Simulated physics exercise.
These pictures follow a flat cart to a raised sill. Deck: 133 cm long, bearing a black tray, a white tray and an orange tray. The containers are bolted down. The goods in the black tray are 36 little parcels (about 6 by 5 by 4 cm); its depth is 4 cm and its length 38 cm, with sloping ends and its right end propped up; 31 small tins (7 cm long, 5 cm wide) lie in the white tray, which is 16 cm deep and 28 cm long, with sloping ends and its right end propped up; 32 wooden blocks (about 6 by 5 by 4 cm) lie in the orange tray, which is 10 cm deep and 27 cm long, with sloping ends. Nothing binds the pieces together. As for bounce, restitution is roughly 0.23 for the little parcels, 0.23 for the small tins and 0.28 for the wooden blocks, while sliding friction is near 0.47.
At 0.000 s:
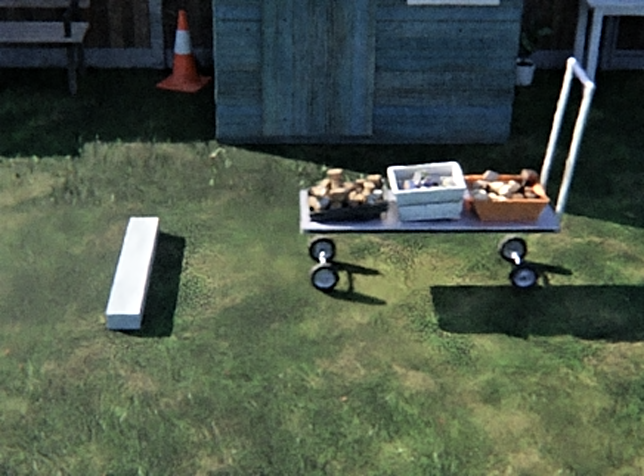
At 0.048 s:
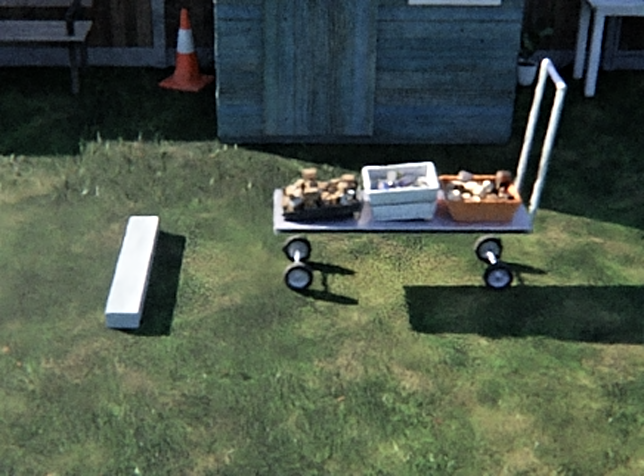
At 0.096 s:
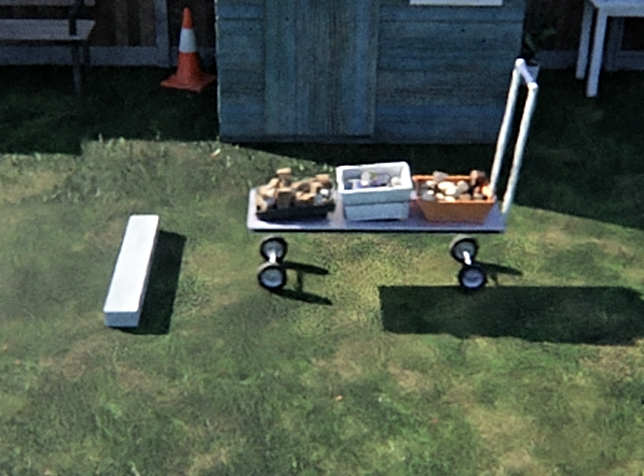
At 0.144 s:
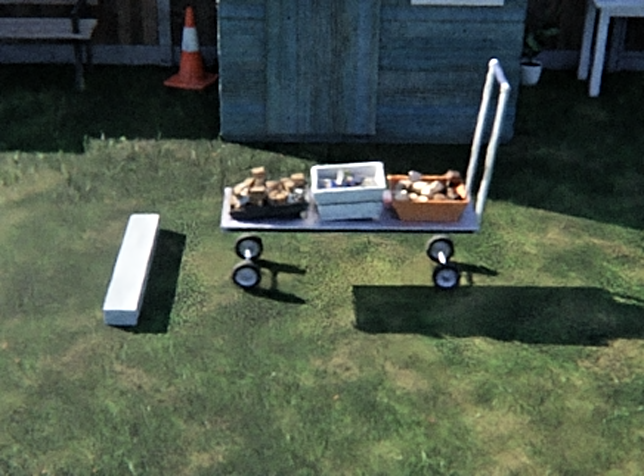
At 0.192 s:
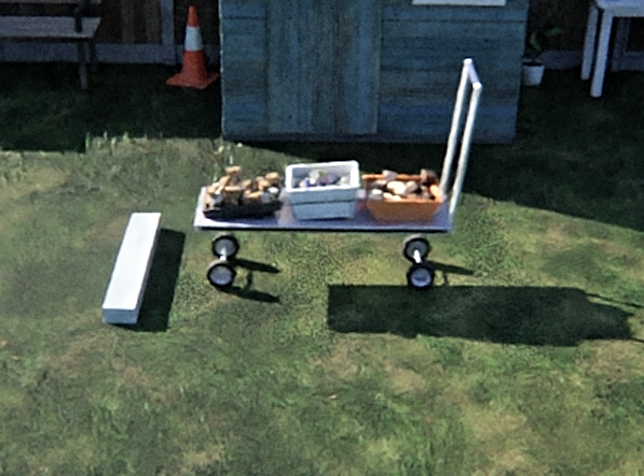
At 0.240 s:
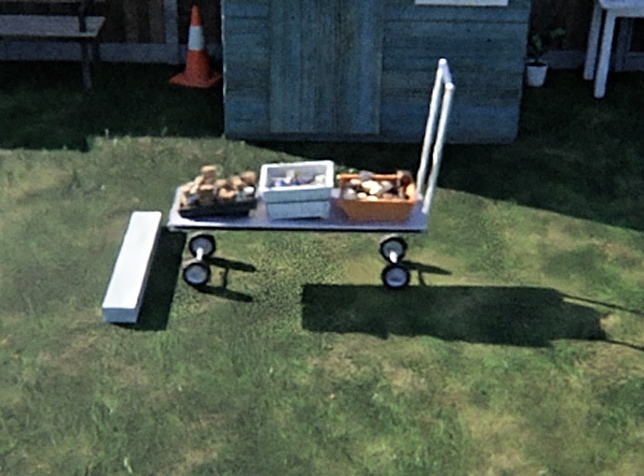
At the start, a flat cart carrying a black tray, a white tray and an orange tray, all filled with small items, stands on grass to the right of a long white sill. The cart then rolls steadily left past a blue shed, its load staying aboard, until its front is close beside the sill.
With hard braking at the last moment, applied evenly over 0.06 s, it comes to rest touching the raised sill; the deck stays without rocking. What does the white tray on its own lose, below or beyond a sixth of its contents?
On its own the white tray loses below a sixth of its contents.
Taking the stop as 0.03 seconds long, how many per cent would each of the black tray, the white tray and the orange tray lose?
That way you'd get black tray at 50, white tray at 10, and orange tray at 20 percent.
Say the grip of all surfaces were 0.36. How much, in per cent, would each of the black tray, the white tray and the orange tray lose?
Black tray 60%, white tray 10%, orange tray 20%.
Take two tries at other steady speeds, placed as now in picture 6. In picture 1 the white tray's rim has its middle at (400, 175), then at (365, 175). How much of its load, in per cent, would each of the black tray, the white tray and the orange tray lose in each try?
For the black tray it's 50 % and then 30 %, for the white tray 0 % and then 0 %, and for the orange tray 10 % and then 0 %.
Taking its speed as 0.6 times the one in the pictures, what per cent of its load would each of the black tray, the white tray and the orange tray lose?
In that case the black tray sheds 30 per cent, the white tray 0 per cent and the orange tray 10 per cent.
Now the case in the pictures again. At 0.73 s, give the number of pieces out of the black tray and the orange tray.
Estimated count: Black tray around 20, orange tray around 4.
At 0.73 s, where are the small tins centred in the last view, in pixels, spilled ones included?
(253, 191).
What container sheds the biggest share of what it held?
Black tray.
After 0.28 s, it begins to slow.
After 0.38 s, 6 of 36 out of the black tray, 0 of 31 out of the white tray and 0 of 32 out of the orange tray.
After 0.50 s, 18 of 36 out of the black tray, 0 of 31 out of the white tray and 2 of 32 out of the orange tray.
After 0.73 s, 19 of 36 out of the black tray, 0 of 31 out of the white tray and 4 of 32 out of the orange tray.
When it is over (at 1.23 s), 19 of 36 out of the black tray, 0 of 31 out of the white tray and 3 of 32 out of the orange tray. Asked share, 0 of 31, 0 per cent.
